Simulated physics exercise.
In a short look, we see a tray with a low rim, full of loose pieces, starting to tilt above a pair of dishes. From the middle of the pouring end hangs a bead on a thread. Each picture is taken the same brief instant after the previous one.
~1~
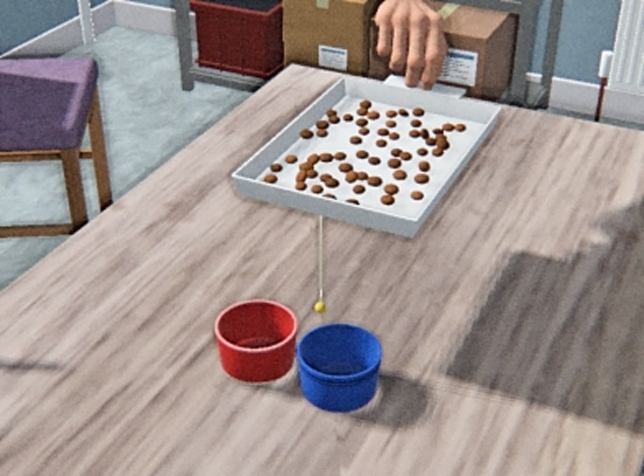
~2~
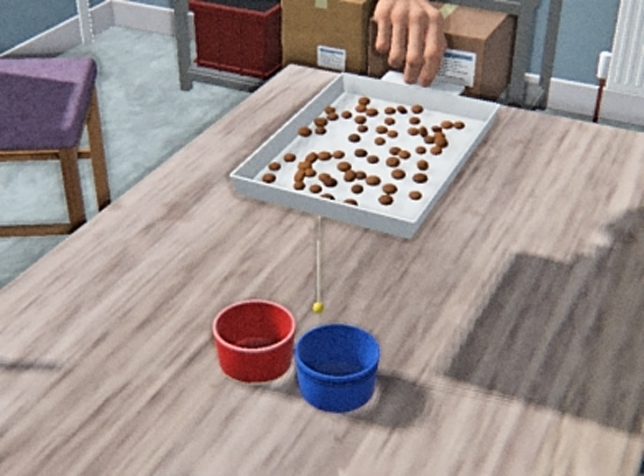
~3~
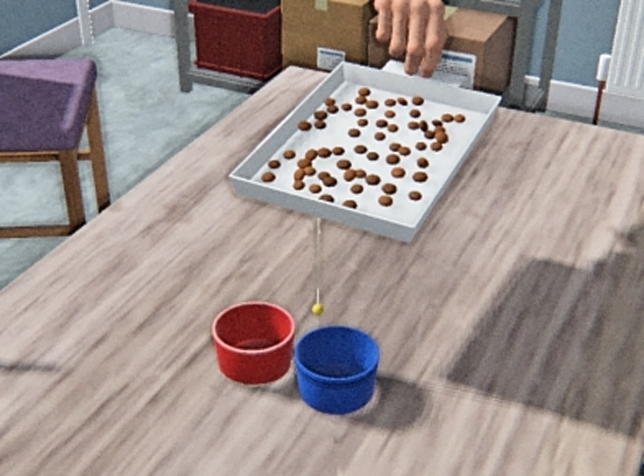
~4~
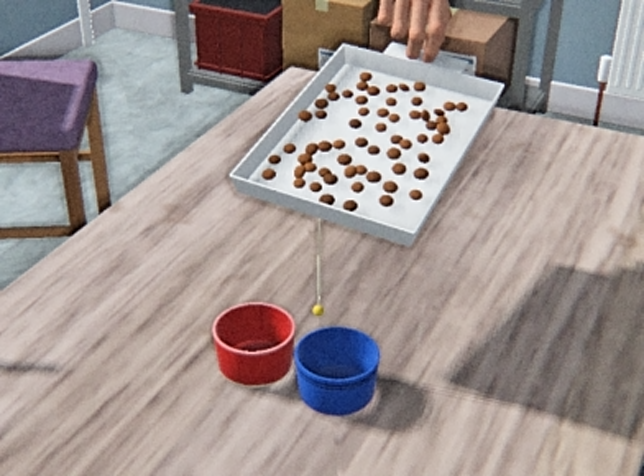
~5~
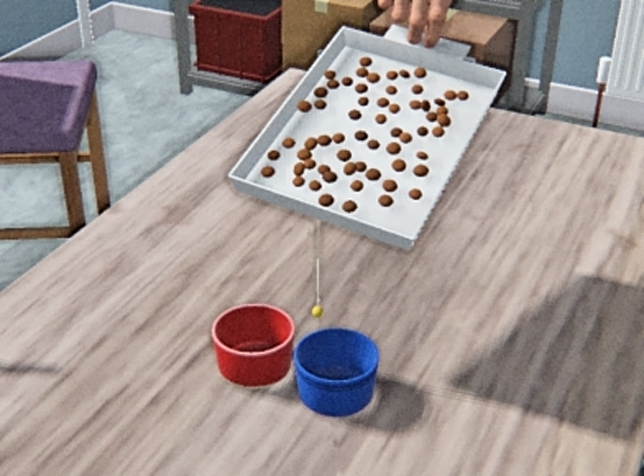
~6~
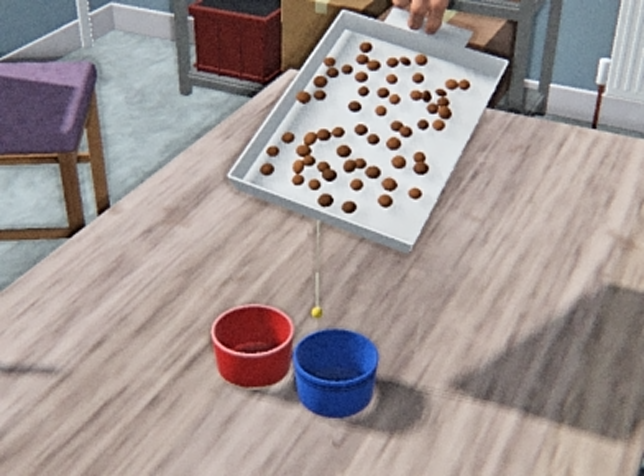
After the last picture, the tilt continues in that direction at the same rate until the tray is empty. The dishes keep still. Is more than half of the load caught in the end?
In the end the dishes save the lesser share of it.
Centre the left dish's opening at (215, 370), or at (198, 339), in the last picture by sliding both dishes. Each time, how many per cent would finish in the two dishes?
Roughly 0% on the first try and 10% on the second.
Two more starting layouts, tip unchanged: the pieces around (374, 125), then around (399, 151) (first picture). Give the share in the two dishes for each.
30 and 30 per cent.
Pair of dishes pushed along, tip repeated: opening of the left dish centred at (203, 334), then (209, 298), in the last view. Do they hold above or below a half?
Result, first setup: A minority share; second setup: A minority share.
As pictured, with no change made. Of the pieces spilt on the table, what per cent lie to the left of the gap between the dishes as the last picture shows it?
I'd put it at around 10 per cent.
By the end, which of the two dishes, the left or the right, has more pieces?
The one in question is the right-side one.
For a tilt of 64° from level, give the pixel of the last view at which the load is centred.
I'd mark it close to (376, 205).
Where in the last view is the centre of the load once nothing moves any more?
(374, 404).
Shortly afterwards, tray tipped steeply; the whole lot on the tray.
Next, tray tipped past a quarter turn; near a third on the tray; near a quarter in the right dish; near a quarter outside both; near a quarter in the air.
Some moments later, tray tipped past a quarter turn; near a third in the right dish; near two thirds outside both.
In the end, tray tipped past a quarter turn; near a third in the right dish; none at all in the left dish; near two thirds outside both.
